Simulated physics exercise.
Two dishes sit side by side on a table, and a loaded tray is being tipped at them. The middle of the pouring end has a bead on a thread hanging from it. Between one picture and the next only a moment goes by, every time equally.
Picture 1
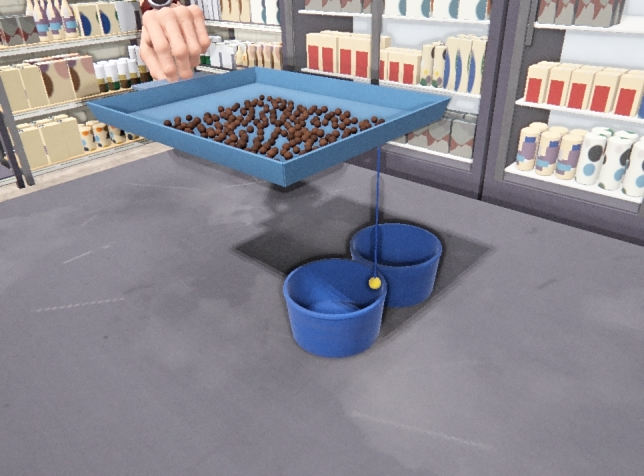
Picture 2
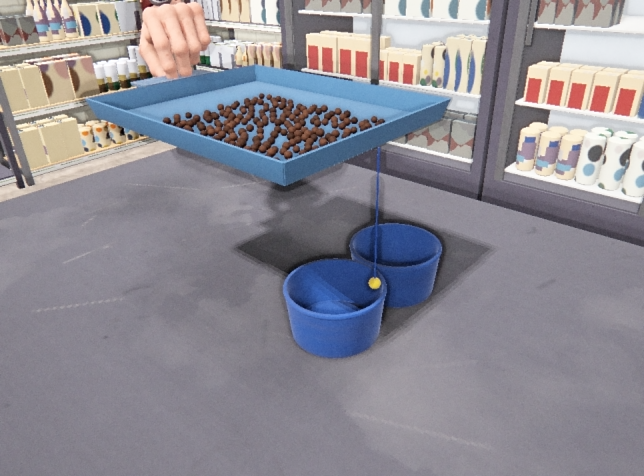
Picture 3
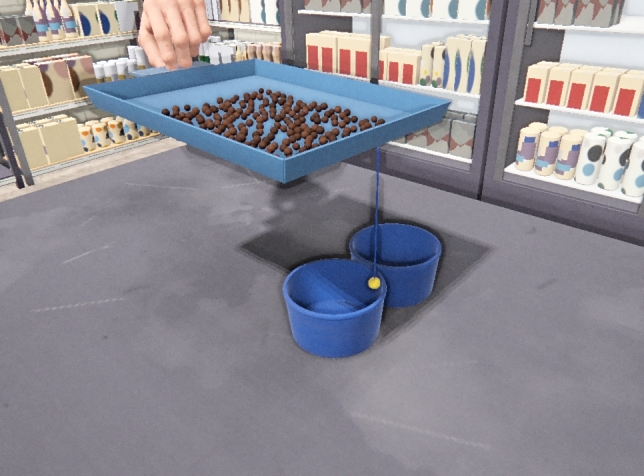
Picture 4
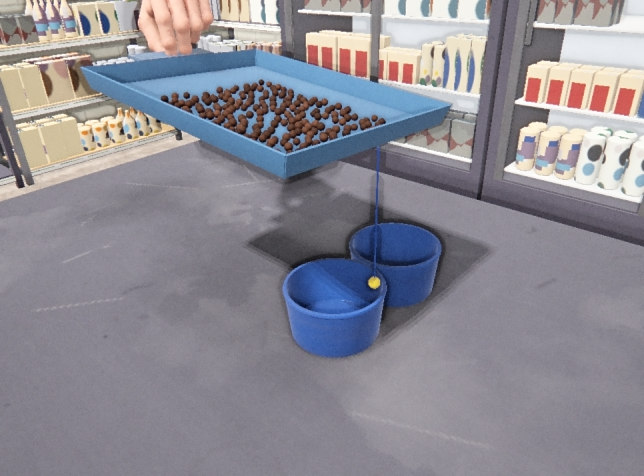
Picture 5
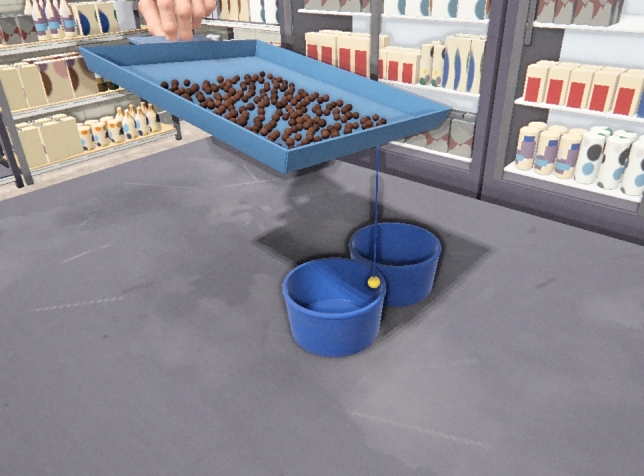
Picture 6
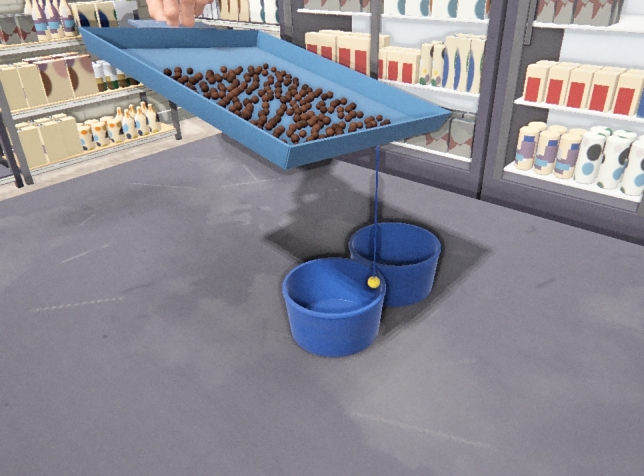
A hand held the far end of a blue tray of brown berries above two blue dishes on a gray table, then gradually raised that end, tilting the tray slightly toward the near right.
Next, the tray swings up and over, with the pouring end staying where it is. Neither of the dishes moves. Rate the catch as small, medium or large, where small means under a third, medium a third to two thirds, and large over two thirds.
Medium.
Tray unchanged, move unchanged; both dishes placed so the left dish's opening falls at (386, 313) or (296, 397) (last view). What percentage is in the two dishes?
Roughly 100% first, roughly 0% second.
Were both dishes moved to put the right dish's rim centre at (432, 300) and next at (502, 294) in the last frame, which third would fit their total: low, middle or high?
Trial 1 - below one third. Trial 2 - under a third.
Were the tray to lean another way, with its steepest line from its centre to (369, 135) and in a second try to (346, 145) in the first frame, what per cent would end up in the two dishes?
I'd expect around 0 in a hundred first and around 0 in a hundred second.
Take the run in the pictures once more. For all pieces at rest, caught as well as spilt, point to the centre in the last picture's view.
It settles centred around (417, 283).
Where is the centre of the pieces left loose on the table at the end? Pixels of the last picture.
Somewhere about (496, 310), I'd say.
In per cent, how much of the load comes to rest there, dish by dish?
The left dish gets close to 0 per cent and the right dish close to 50 per cent.
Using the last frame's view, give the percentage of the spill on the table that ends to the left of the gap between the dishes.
Close to 0 per cent.
Shortly afterwards, tray tipped steeply; all but a few on the tray; only a few outside both; only a few in the air.
Next, tray tipped right over; only a few on the tray; near half in the right dish; near half outside both; a little in the air.
Some moments later, tray tipped past a quarter turn; near half in the right dish; near half outside both.
In the end, tray tipped past a quarter turn; none at all in the left dish; near half in the right dish; near half outside both.
